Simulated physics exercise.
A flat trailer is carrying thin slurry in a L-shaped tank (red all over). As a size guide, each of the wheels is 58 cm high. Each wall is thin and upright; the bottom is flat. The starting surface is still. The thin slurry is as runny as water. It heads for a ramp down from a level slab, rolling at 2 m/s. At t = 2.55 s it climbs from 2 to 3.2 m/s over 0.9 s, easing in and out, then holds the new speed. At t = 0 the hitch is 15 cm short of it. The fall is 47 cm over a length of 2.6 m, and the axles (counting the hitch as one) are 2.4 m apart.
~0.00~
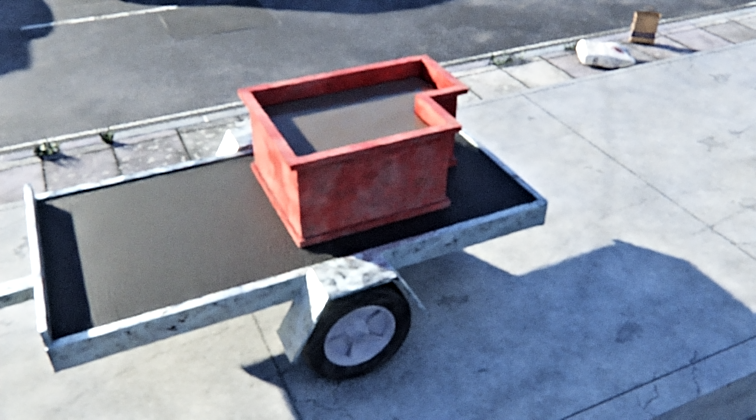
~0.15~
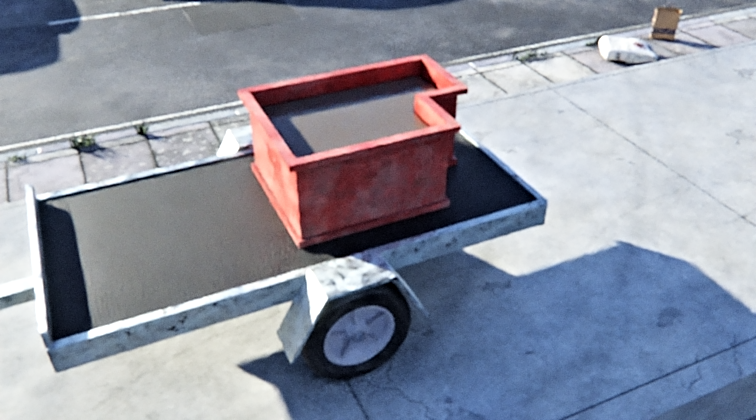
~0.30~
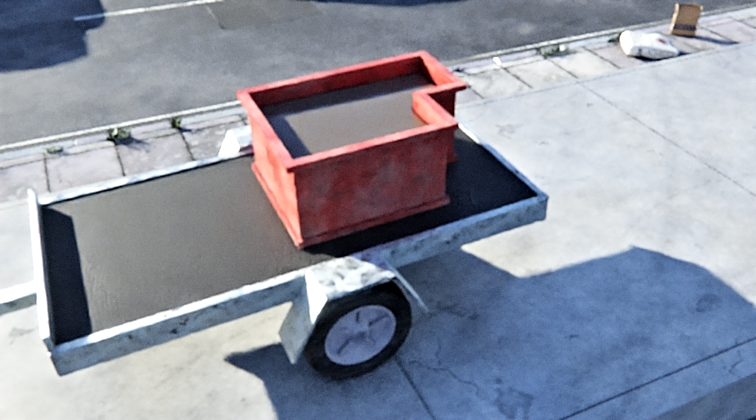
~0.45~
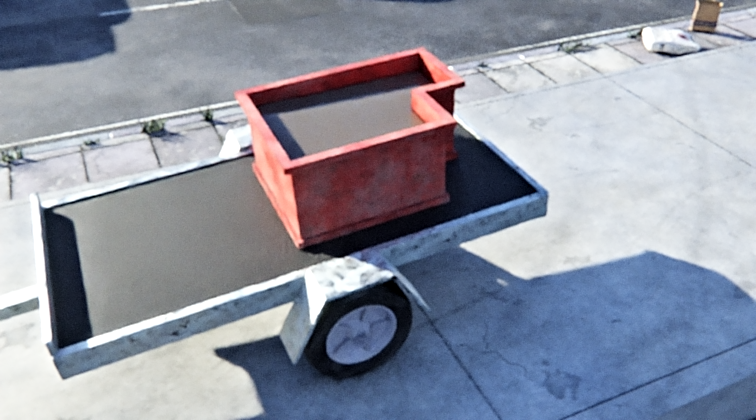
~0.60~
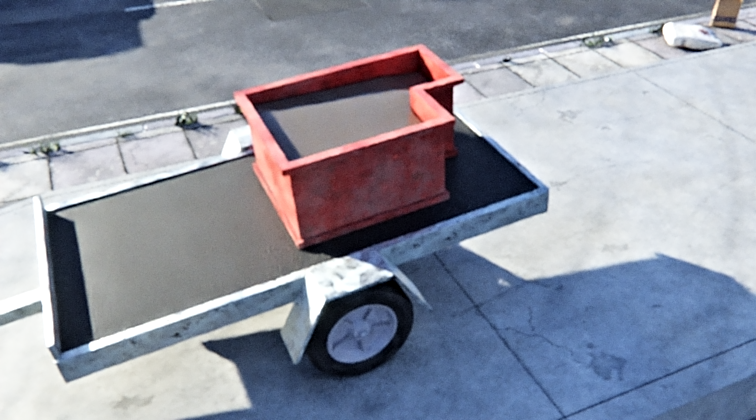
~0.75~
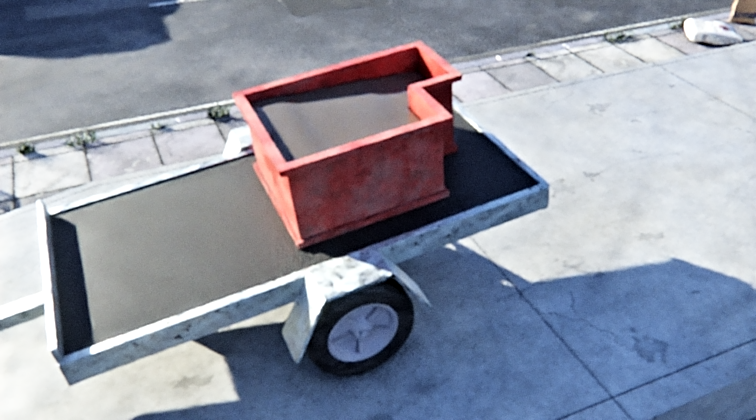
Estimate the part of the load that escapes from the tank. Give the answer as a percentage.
Roughly 5 per cent escapes.
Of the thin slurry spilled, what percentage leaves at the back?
Close to 60% of it goes that way.
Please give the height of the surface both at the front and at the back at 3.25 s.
The level sits near 24 cm in front and near 46 cm behind.
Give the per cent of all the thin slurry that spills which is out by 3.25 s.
Near 10 in a hundred.
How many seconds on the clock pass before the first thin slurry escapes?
At about 3.3 s.
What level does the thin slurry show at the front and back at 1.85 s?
Front 42 cm, back 32 cm.
After 1.85 s the surface is 42 cm up at the front and 31 cm at the back; nothing has left.
After 3.25 s the surface is 24 cm up at the front and 46 cm at the back; nothing has left.
After 4.85 s the surface is 35 cm up at the front and 34 cm at the back; 4 per cent is out, over the back.
After 7.30 s 5 per cent is out, over the back, 12 of 259 litres.
